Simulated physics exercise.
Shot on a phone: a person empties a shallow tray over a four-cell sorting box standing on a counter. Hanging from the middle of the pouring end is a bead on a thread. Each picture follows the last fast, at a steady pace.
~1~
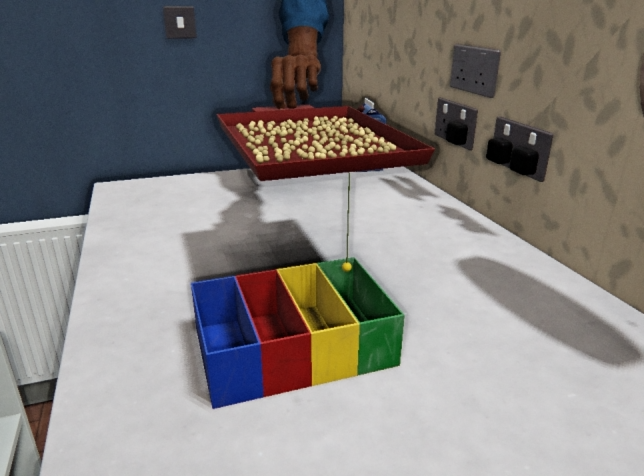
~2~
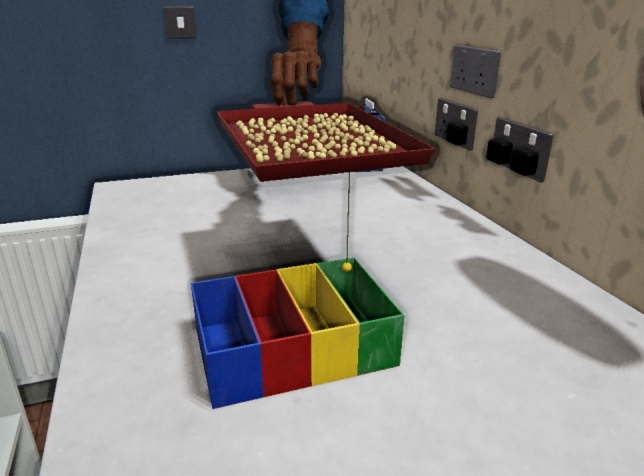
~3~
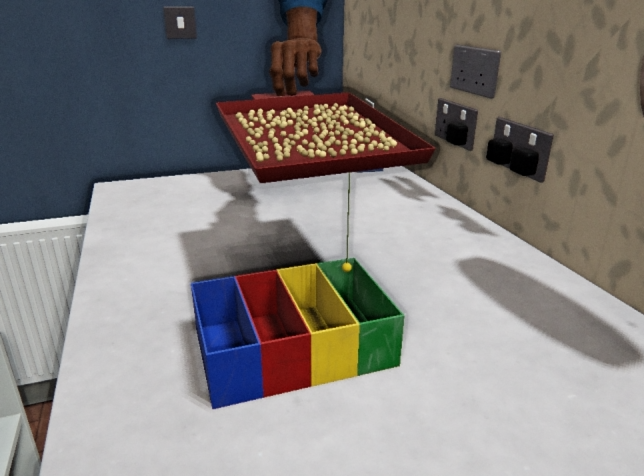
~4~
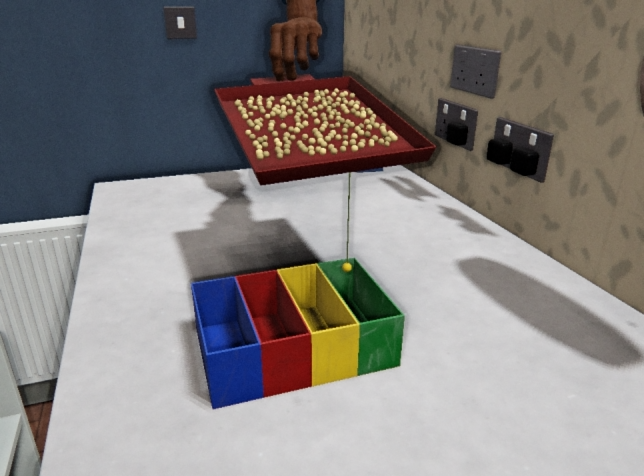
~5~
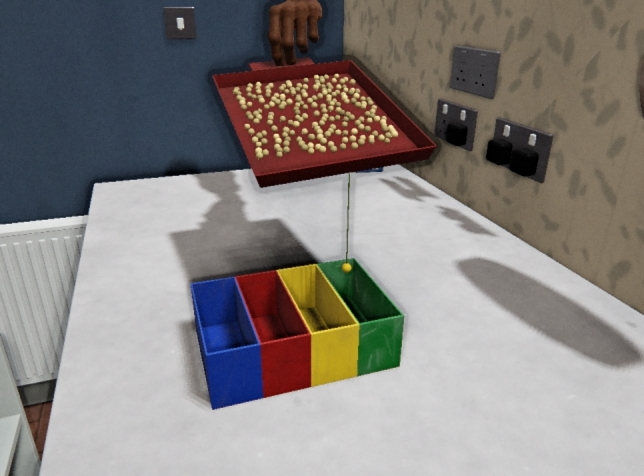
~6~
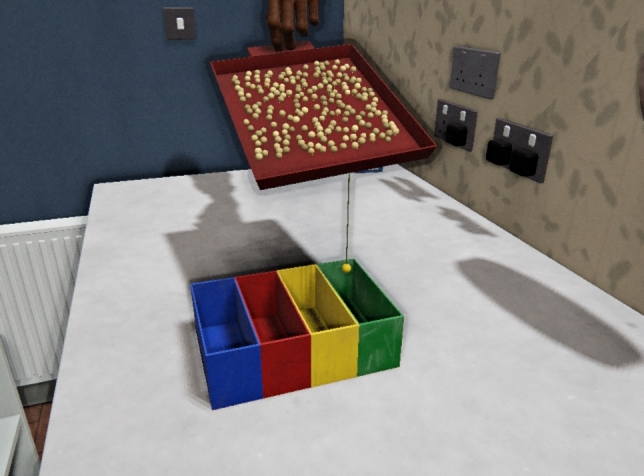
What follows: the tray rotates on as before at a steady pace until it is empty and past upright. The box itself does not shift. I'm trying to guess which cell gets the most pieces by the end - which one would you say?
I would say the red one.
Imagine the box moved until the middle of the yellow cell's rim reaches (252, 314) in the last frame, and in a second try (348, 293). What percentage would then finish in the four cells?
The first yields 80 per cent and the second 100 per cent.
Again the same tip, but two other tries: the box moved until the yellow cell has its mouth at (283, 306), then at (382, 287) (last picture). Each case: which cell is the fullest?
The yellow cell, then the blue cell.
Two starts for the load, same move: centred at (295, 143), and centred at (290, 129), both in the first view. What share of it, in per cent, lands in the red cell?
60 per cent for the first try, 60 per cent for the second.
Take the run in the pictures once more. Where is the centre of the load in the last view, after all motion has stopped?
The centre comes to rest near (294, 356).
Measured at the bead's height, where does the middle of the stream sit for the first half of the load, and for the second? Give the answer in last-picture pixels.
At (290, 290) for the first part, then at (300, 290) for the others.
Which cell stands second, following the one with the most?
The runner-up: The yellow cell.
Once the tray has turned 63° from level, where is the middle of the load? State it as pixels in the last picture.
I'd put it at about (306, 171).
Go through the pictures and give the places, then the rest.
The first picture shows corners of the pouring end (260, 164) and (429, 148), level; middle of the load (316, 138), soya beans; bead on its thread (347, 267); blue cell (236, 371); red cell (287, 360); yellow cell (335, 350); green cell (380, 340).
The second picture shows corners of the pouring end (260, 164) and (429, 148), level; middle of the load (317, 136).
The third picture shows corners of the pouring end (260, 166) and (429, 147), tipped barely, lowest at the left corner; middle of the load (317, 131).
The fourth picture shows corners of the pouring end (260, 169) and (430, 146), tipped a little, lowest at the left corner; middle of the load (317, 122).
The fifth picture shows corners of the pouring end (260, 173) and (430, 145), tipped clearly, lowest at the left corner; middle of the load (317, 114).
The sixth picture shows corners of the pouring end (260, 176) and (431, 144), tipped clearly, lowest at the left corner; middle of the load (317, 107), about a tenth on the move; blue cell (235, 372); red cell (286, 361); yellow cell (335, 351); green cell (380, 341).
Just after the last frame, tray tipped steeply; the larger part on the tray; roughly a quarter falling or outside the box.
A moment on, tray tipped past a quarter turn; roughly a third on the tray; roughly a quarter in the red cell; about a tenth in the yellow cell; just a few in the green cell; just a few in the blue cell; roughly a quarter falling or outside the box.
Further on, tray tipped past a quarter turn; roughly half in the red cell; roughly a quarter in the yellow cell; about a tenth in the green cell; just a few in the blue cell; about a tenth falling or outside the box.
When it is over, tray tipped past a quarter turn; roughly half in the red cell; roughly a quarter in the yellow cell; about a tenth in the green cell; just a few in the blue cell; about a tenth outside the box.
